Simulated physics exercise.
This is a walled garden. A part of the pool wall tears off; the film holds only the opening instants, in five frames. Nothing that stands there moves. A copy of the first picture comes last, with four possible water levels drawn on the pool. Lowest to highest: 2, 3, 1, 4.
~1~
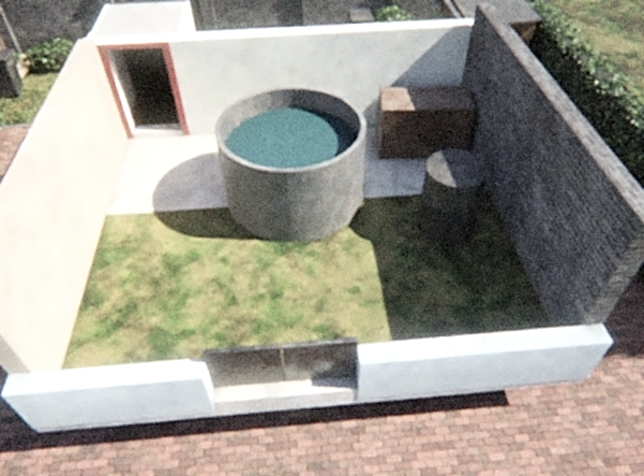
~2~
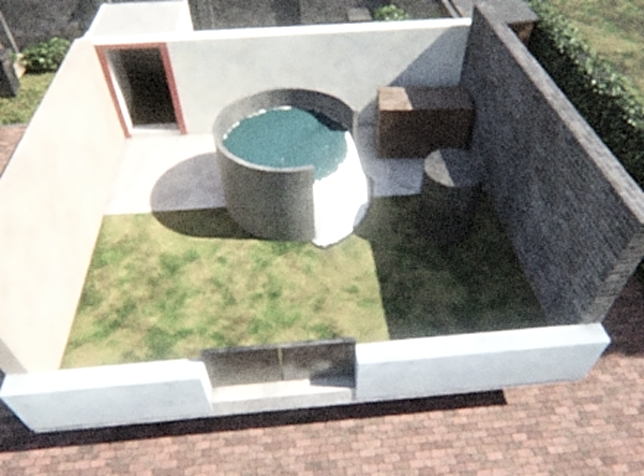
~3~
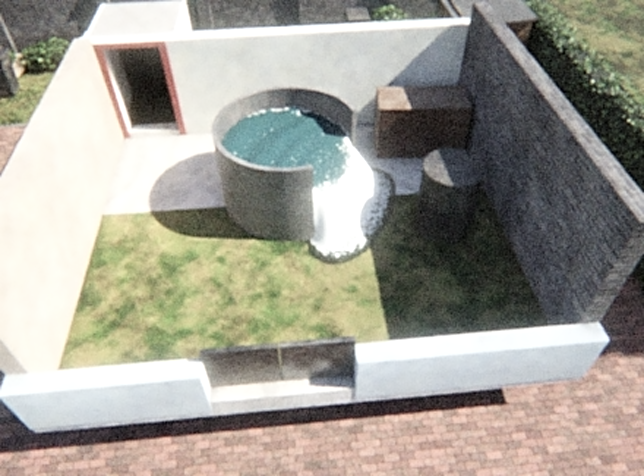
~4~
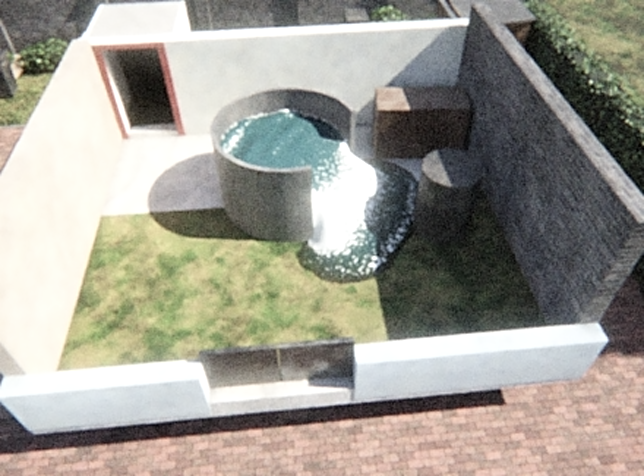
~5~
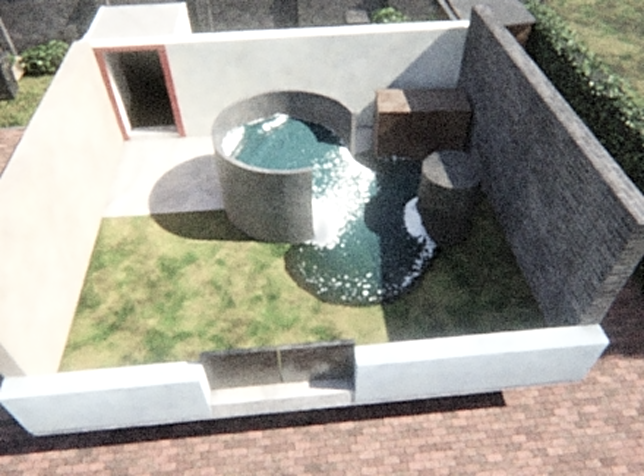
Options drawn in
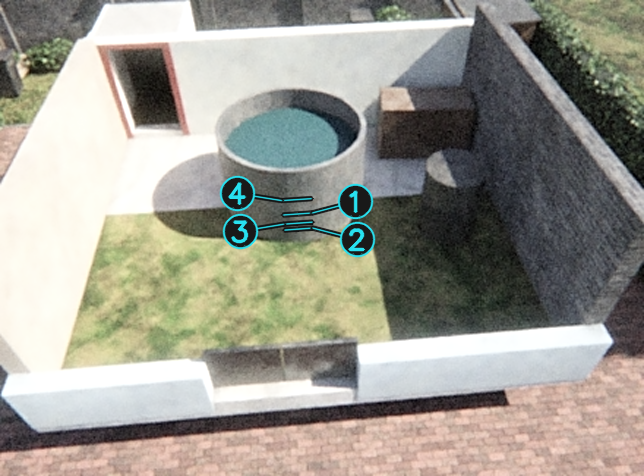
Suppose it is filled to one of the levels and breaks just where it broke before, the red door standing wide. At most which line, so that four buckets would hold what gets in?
It is 4.
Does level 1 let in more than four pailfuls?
No, that is safe.
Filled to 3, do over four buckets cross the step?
No, not at all.
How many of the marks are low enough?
All of the four.
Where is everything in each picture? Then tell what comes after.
Water in the pool at rest, its middle at (292, 144); foot of the red doorway at (159, 136); shut gate at (281, 349), in the first frame.
Front seen at (322, 236), 2 % of the ground wet, in the second frame.
Front seen at (380, 172), 5 % of the ground wet, in the third frame.
Front seen at (387, 165), 10 % of the ground wet, in the fourth frame.
Front seen at (402, 287), 17 % of the ground wet, in the fifth frame.
On the marked copy, 1 at (297, 213); 2 at (298, 229); 3 at (298, 223); 4 at (296, 199); from the bottom up 2, 3, 1, 4.
If 1 is chosen, nothing gets over.
If 2 is chosen, nothing gets over.
If 3 is chosen, nothing gets over.
If 4 is chosen, a splash gets over, under a bucket.
